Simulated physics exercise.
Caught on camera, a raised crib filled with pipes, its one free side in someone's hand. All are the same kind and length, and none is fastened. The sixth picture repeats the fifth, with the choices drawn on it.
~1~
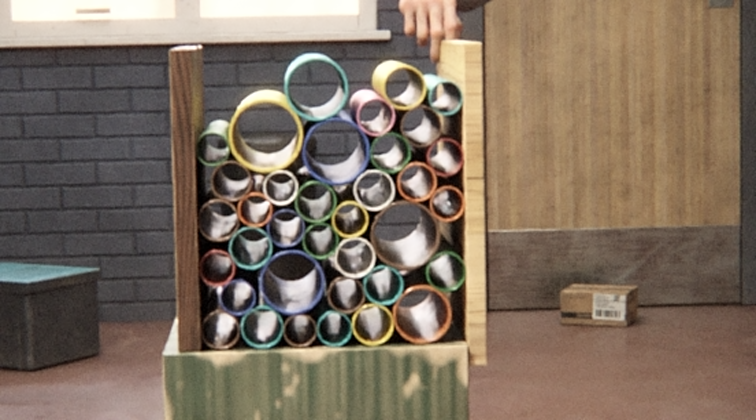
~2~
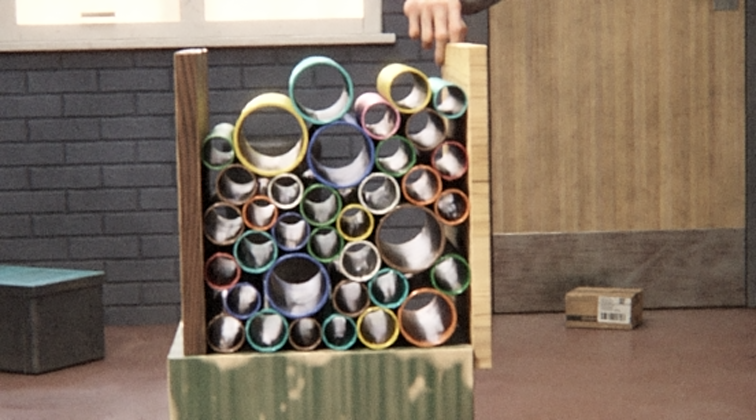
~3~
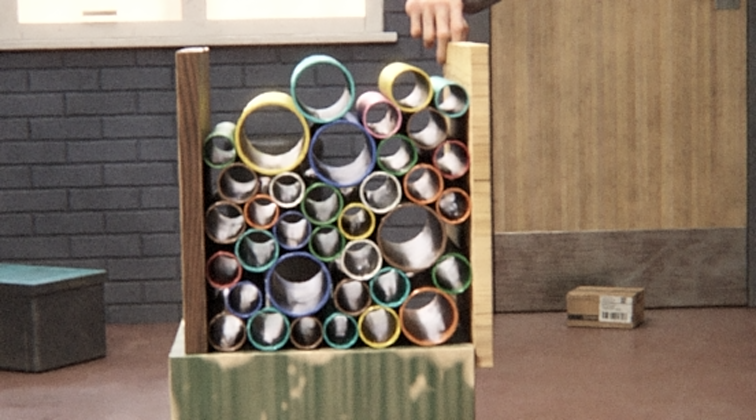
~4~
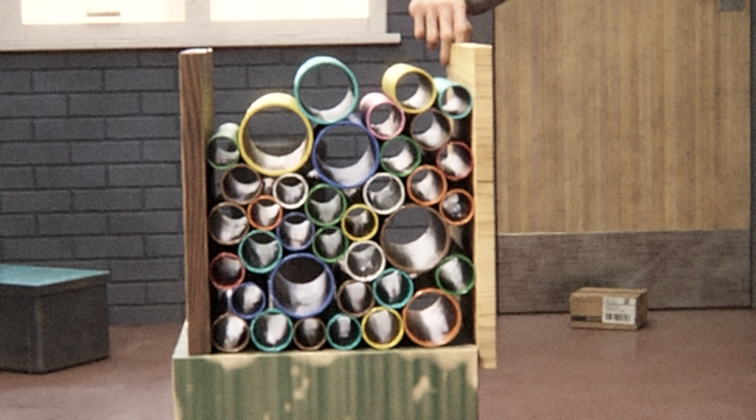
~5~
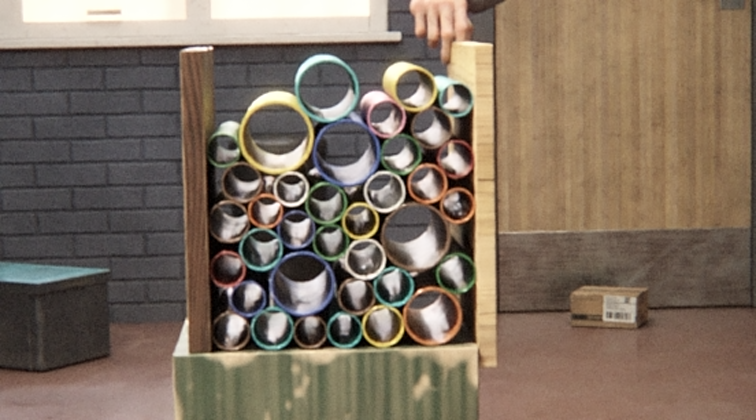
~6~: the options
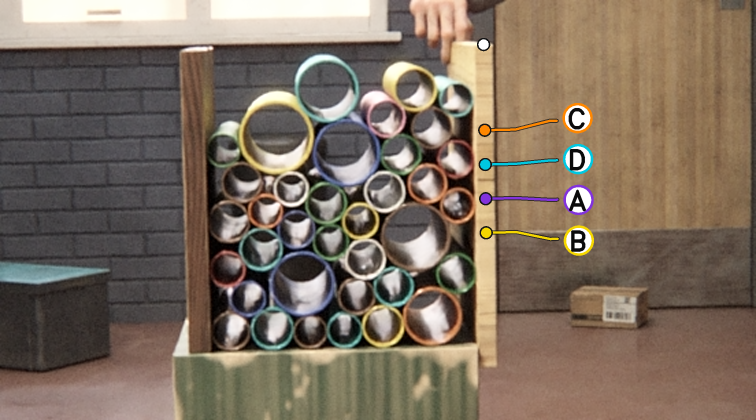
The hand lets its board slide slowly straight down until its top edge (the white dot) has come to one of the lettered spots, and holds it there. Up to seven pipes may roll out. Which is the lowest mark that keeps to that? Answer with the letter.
B is the limit.
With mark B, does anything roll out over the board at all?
Yes, at B.
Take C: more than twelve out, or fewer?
At C, fewer than twelve.
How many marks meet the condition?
Four of them.
On the marked copy, A at (486, 199); B at (486, 233); C at (485, 130); D at (485, 164); the white dot at (483, 45).
Taking B. A third of the way, top of the board (475, 135).
Two thirds of the way, top of the board (476, 232).
When it is over, top of the board (476, 232), seven out over the board.
As for the rest, A three out over the board; C none out over the board; D one out over the board.
